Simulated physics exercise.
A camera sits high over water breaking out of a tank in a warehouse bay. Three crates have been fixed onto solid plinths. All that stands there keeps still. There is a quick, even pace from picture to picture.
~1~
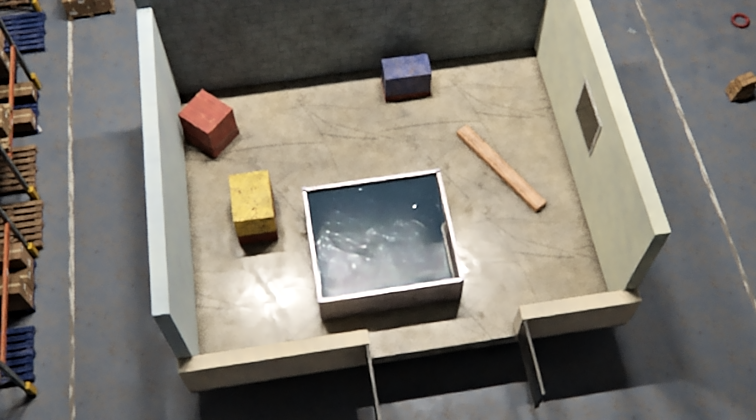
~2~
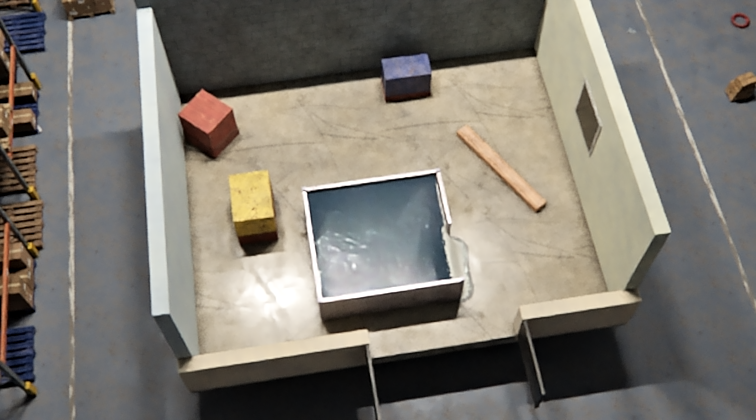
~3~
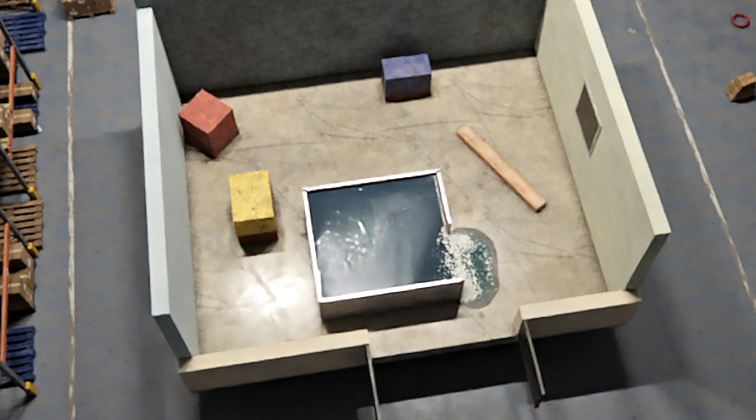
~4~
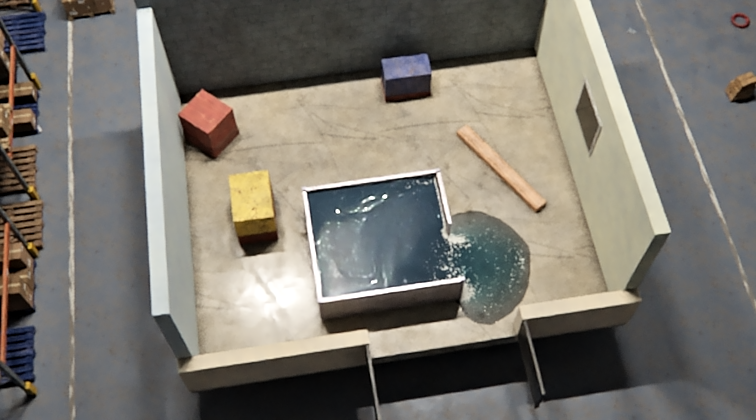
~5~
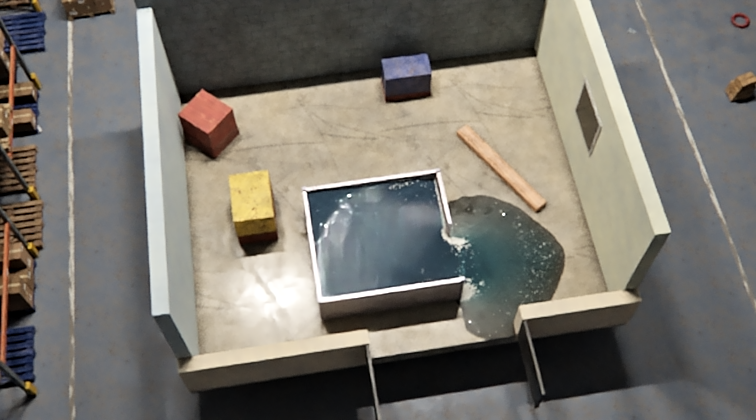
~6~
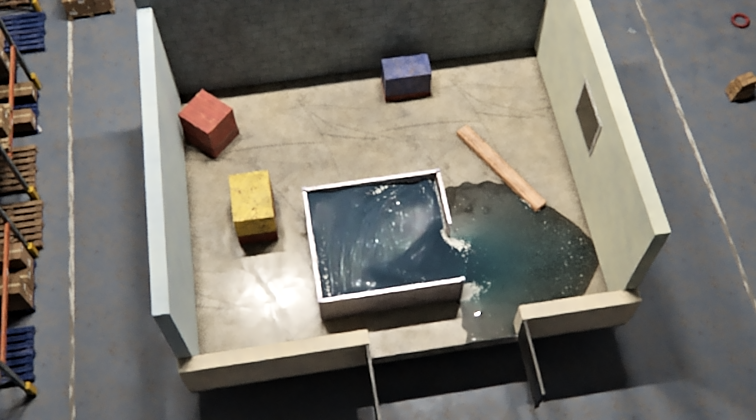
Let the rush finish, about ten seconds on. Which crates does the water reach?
The yellow crate is not reached; the red crate is not reached; the blue crate is reached.
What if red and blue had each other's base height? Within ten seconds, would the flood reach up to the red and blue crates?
Taking them in turn, the red crate gets reached and the blue crate stays unflooded.
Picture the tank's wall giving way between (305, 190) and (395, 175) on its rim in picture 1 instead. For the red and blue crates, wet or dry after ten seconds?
As it turns out, the red crate gets overtopped, and the blue crate gets overtopped.
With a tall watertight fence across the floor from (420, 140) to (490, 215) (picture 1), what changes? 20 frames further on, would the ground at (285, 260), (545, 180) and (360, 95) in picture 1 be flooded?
As listed: Free of water, awash, clear.
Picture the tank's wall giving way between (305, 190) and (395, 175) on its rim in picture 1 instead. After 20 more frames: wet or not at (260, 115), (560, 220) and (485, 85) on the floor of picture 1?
Drenched; spared; drenched.
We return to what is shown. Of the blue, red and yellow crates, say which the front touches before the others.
First to get wet: The blue crate.
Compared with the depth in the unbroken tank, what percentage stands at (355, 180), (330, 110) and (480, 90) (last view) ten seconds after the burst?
The depth comes out near 8, 6 and 16 per cent.
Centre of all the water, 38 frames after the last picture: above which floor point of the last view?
The centre of mass sits at about (452, 195).
A moment on, water covers 20 % of the floor; the yellow crate not reached, the red crate not reached, the blue crate not reached.
Next, water covers 25 % of the floor; the yellow crate not reached, the red crate not reached, the blue crate not reached.
Then, water covers 45 % of the floor; the yellow crate not reached, the red crate not reached, the blue crate water round its plinth.
Later, water covers 70 % of the floor; the yellow crate not reached, the red crate water round its plinth, the blue crate water round its plinth.
In the end, water covers 90 % of the floor; the yellow crate stayed above the water, the red crate stayed above the water, the blue crate was topped.
